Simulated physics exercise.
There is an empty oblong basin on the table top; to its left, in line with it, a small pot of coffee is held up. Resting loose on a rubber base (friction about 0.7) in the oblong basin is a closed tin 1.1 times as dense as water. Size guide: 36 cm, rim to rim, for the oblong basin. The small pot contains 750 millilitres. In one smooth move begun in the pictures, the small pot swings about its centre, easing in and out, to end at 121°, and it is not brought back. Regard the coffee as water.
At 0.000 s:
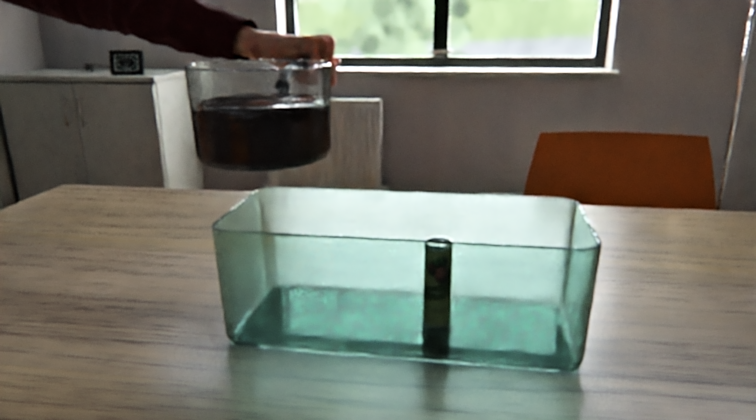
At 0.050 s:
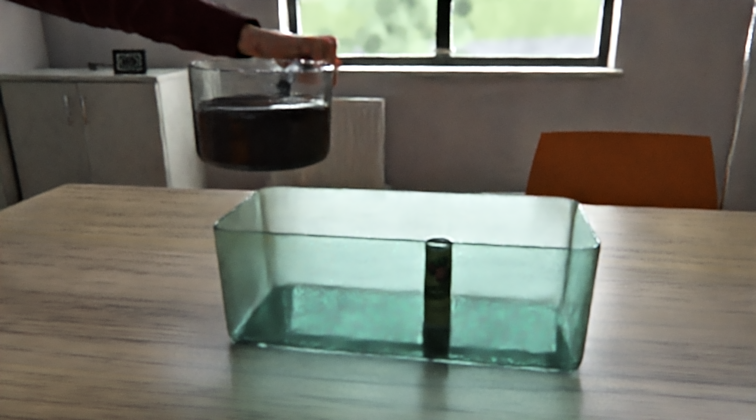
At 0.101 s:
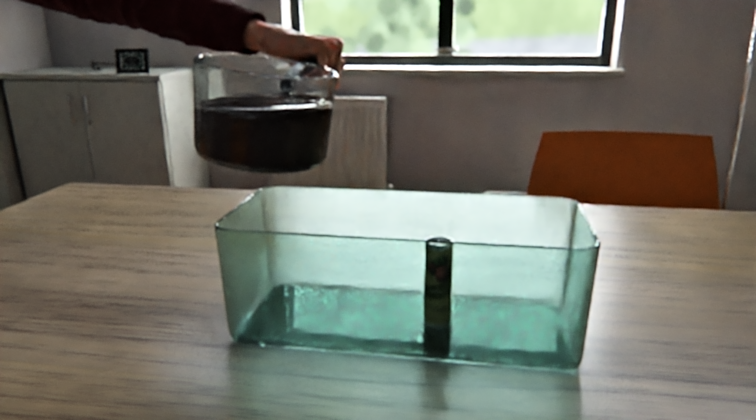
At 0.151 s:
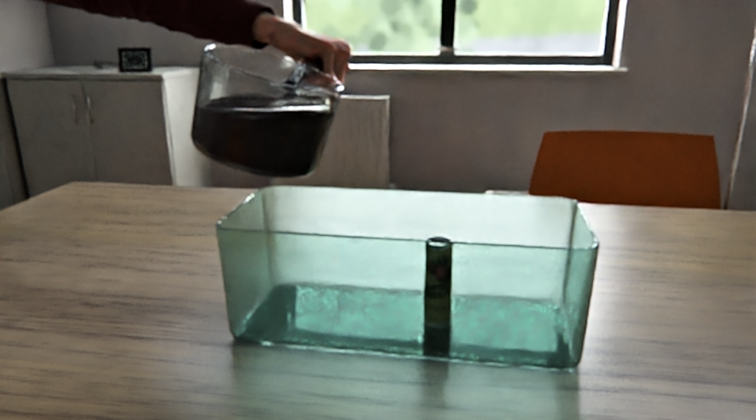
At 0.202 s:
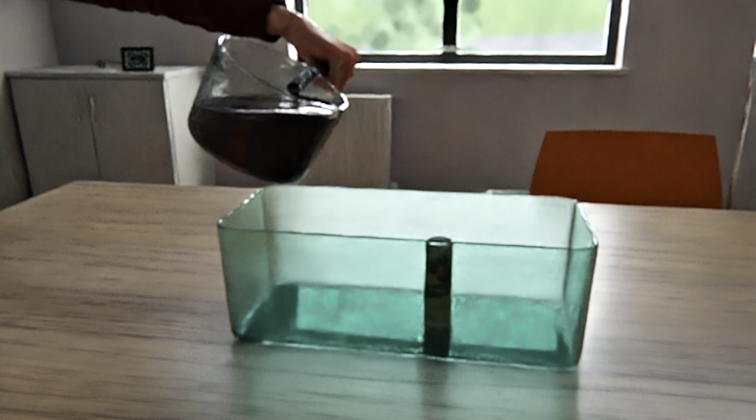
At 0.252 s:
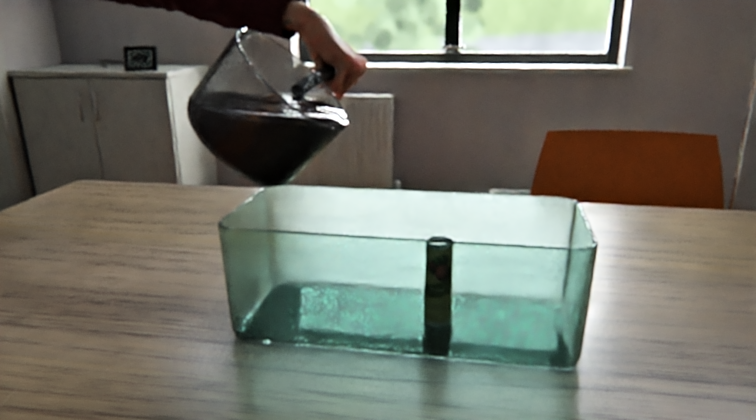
A hand at the end of a dark red sleeve holds a small clear pot of dark coffee above a light wooden table, seen from slightly above table height in a room with a window. Below it sits an oblong green see-through basin with a dark upright tin, with white cupboards and an orange chair behind. The hand smoothly tilts the pot clockwise, slowly then faster, while the view barely shifts.
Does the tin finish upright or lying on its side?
It finishes upright.
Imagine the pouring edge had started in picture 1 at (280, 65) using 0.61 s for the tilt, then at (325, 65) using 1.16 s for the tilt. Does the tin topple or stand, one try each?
In the first try it remains standing; in the second it remains standing.
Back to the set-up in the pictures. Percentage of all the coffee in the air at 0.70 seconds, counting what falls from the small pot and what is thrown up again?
Around 3 per cent of the liquid is in flight.
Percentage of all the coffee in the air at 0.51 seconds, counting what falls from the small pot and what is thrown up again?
26 per cent.
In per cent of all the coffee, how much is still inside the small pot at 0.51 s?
Around 24 in a hundred.
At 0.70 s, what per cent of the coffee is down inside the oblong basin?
Looks like about 94 % of the whole amount.
After 0.51 s the tilt is 113° and 25 per cent is still to pour; the tin stands where it began.
After 0.70 s the tilt is 121° and 3 per cent is still to pour; the tin stands where it began.
After 0.90 s the tilt is 121° and 0 per cent is still to pour; the tin stands where it began.
After 1.11 s the tilt is 121° and 0 per cent is still to pour; the tin stands where it began.
In the end the tin stands where it began.
